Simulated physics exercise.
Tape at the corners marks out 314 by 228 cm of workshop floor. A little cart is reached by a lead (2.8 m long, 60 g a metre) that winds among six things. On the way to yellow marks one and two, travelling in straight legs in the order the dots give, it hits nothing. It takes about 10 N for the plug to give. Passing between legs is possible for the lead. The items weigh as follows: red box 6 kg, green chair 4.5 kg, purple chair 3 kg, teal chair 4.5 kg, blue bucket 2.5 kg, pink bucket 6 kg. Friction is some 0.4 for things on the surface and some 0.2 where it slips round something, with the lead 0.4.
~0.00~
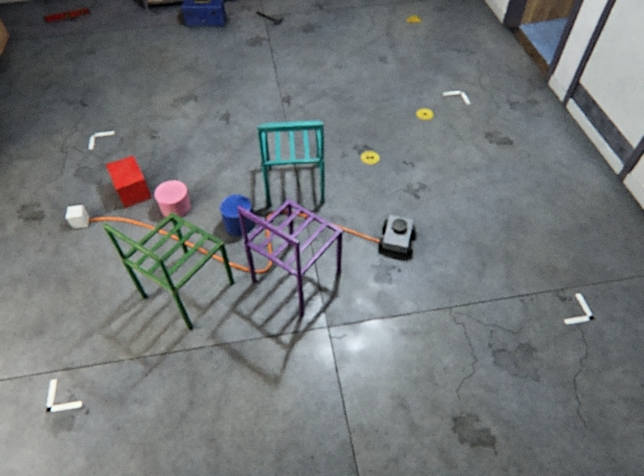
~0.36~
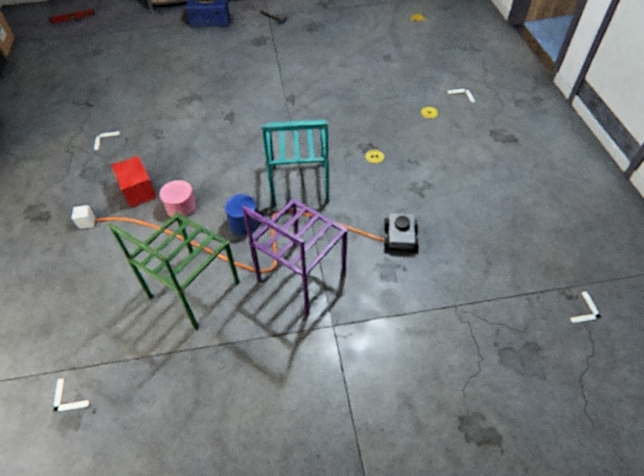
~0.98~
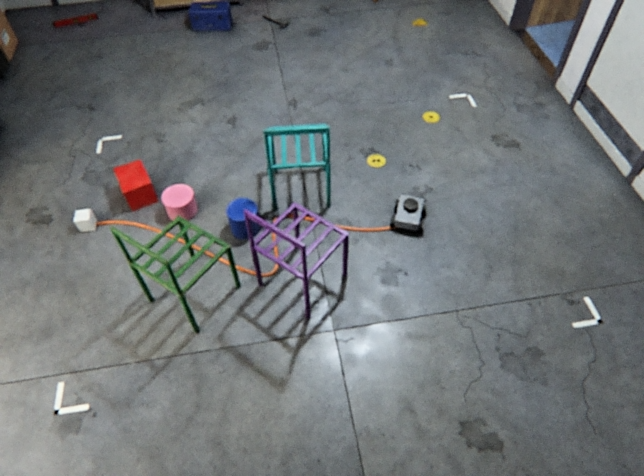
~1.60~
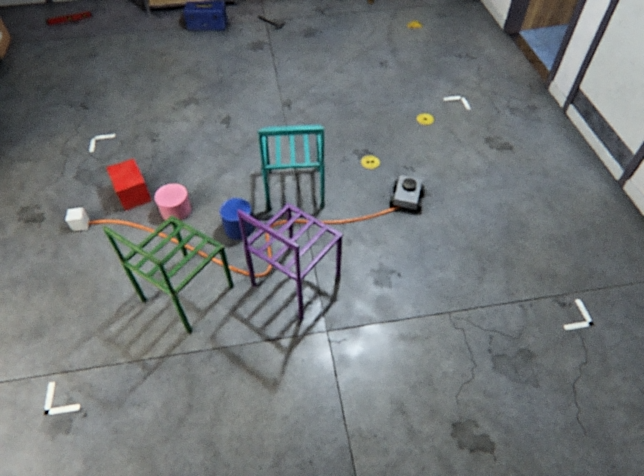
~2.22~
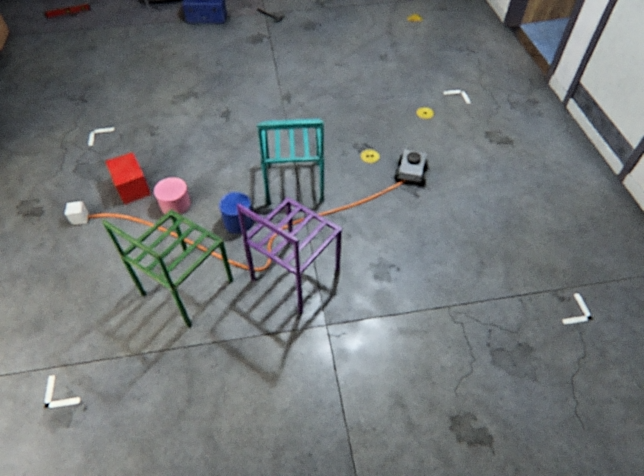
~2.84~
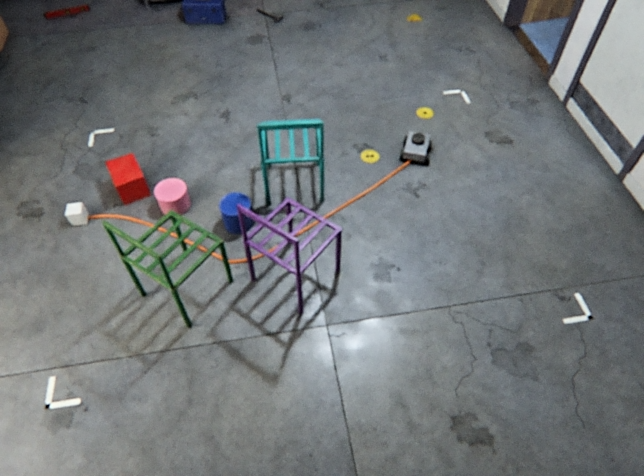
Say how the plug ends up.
Plug lost.
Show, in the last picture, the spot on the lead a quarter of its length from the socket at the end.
Pixel estimate: Near (299, 217).
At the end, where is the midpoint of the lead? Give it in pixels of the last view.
The halfway point lies around pixel (353, 199).
After 3.8 s, cart at (418, 131), 9 N at the fixed end; nothing else has moved.
After 4.8 s, cart at (417, 119), plug out; nothing else has moved.
After 5.8 s, cart at (390, 139), plug out; nothing else has moved.
After 6.7 s, cart at (370, 155), plug out; nothing else has moved.
After 7.1 s, cart at (370, 155), plug out; nothing else has moved.
